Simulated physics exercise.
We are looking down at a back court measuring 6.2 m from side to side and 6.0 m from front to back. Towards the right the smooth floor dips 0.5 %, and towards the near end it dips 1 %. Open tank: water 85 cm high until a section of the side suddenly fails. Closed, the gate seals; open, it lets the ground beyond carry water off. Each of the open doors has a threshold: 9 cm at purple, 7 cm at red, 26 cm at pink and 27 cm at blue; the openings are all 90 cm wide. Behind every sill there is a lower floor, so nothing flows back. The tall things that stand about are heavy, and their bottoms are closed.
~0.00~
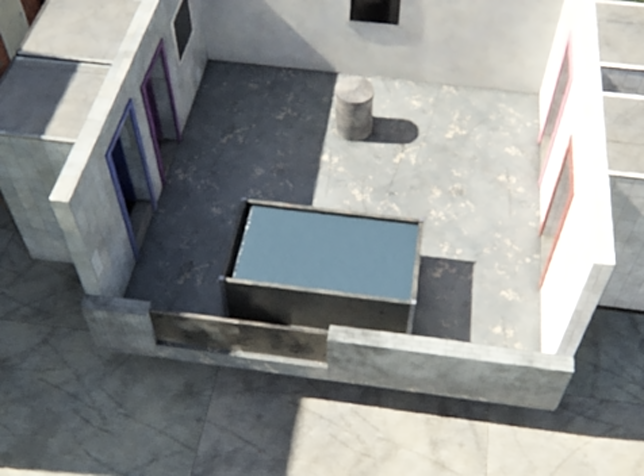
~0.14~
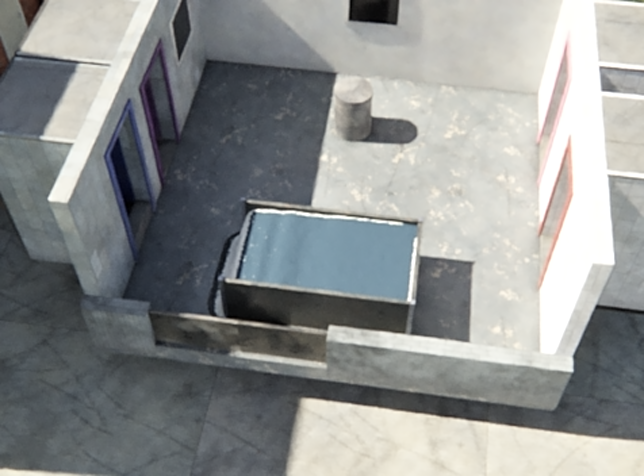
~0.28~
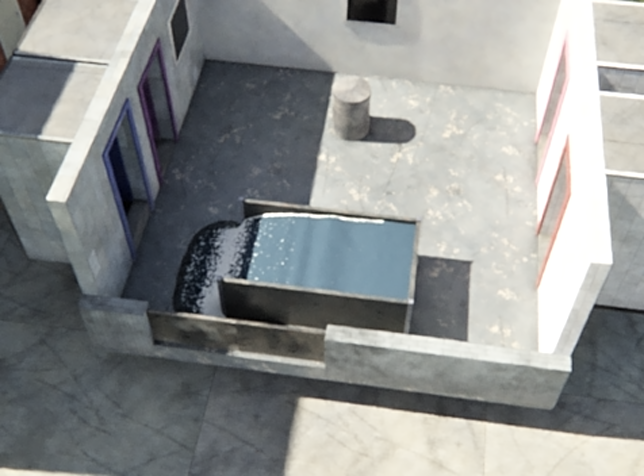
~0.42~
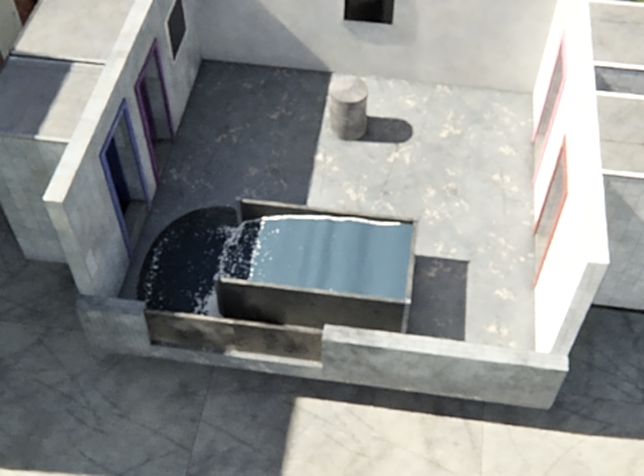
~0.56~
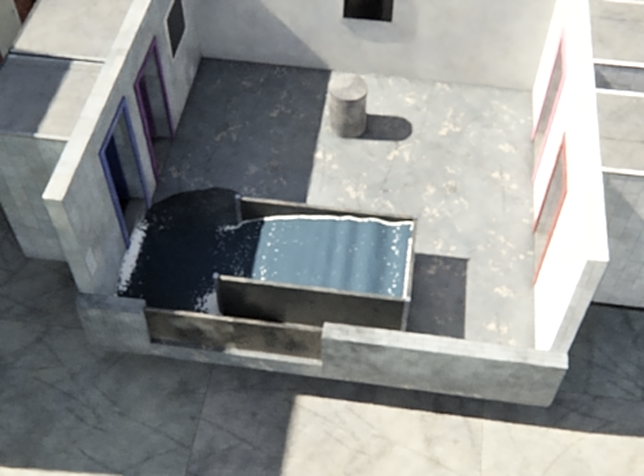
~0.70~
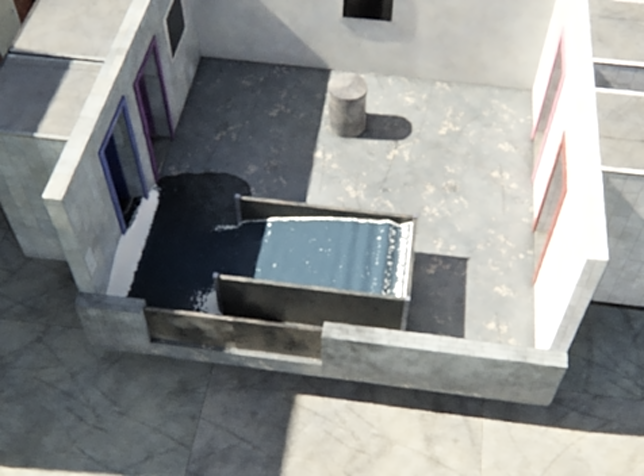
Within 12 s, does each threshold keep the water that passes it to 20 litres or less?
The purple door does not; the red door does not; the pink door does; the blue door does not.
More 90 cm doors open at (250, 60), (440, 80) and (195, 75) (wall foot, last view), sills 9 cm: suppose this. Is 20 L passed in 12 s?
Check each in turn: The first succeeds, the second fails, the third succeeds.
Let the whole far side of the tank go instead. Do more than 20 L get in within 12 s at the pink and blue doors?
Door pink stays within, door blue stays within.
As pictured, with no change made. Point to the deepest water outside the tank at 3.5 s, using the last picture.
Roughly (532, 377).
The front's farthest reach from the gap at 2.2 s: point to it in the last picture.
I'd mark it close to (200, 62).
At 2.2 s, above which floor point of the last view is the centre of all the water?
(231, 258).
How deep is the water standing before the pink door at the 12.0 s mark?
Roughly 7.5 centimetres.
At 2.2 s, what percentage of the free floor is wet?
Wet share: Near 30 percent.
After 1.4 s water covers 20 % of the floor and is deepest (58 cm) near (109, 322); purple door 14 cm at the sill, 1 L in, red door not reached, pink door not reached, blue door 46 cm at the sill, 43 L in.
After 2.2 s water covers 30 % of the floor and is deepest (49 cm) near (109, 322); purple door 17 cm at the sill, 12 L in, red door not reached, pink door not reached, blue door 44 cm at the sill, 124 L in.
After 3.5 s water covers 50 % of the floor and is deepest (35 cm) near (532, 377); purple door 13 cm at the sill, 36 L in, red door not reached, pink door not reached, blue door 25 cm at the sill, 173 L in.
After 7.0 s water covers 90 % of the floor and is deepest (20 cm) near (520, 108); purple door 6 cm at the sill, 44 L in, red door 8 cm at the sill, 0 L in, pink door 14 cm at the sill, 0 L in, blue door 9 cm at the sill, 174 L in.
After 12.0 s water covers 100 % of the floor and is deepest (20 cm) near (532, 377); purple door 8 cm at the sill, 46 L in, red door 11 cm at the sill, 45 L in, pink door 7 cm at the sill, 0 L in, blue door 8 cm at the sill, 174 L in.
